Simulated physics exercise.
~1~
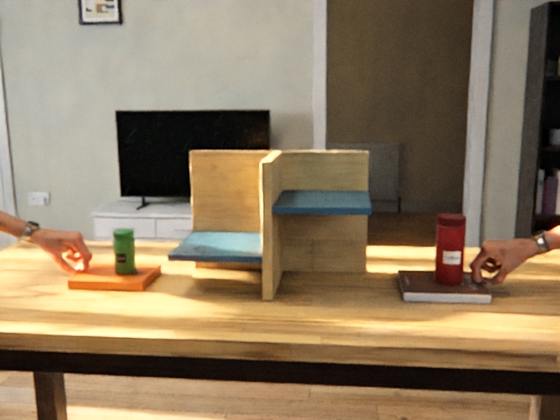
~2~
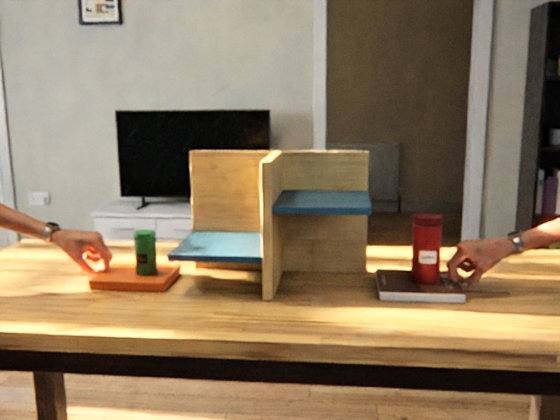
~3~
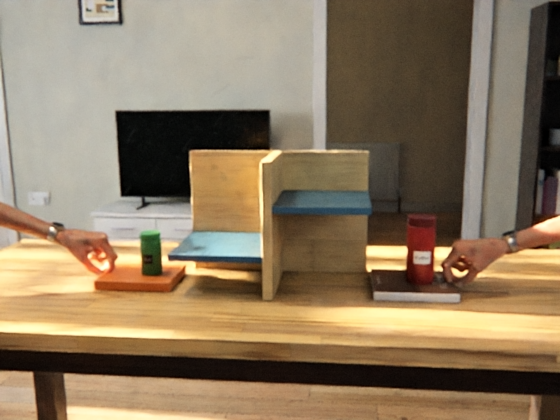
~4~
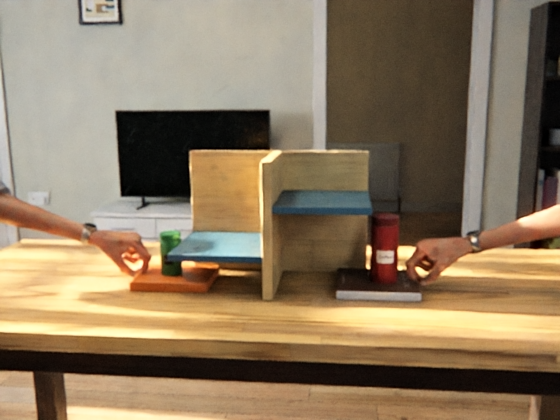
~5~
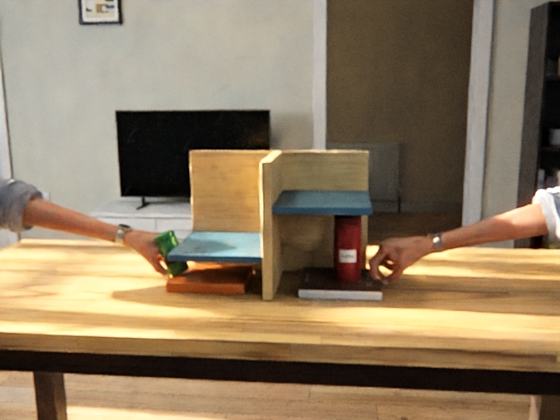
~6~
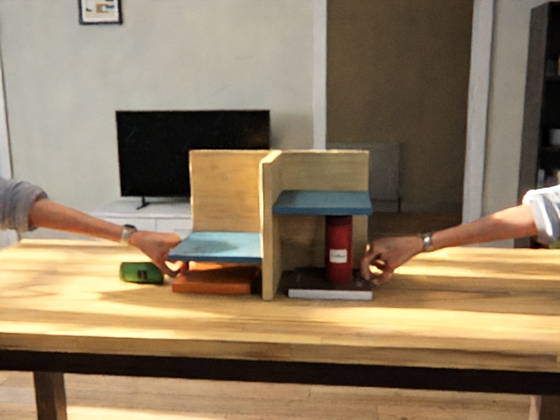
A green shaker is knocked off its tray while a red jar slides under a shelf.
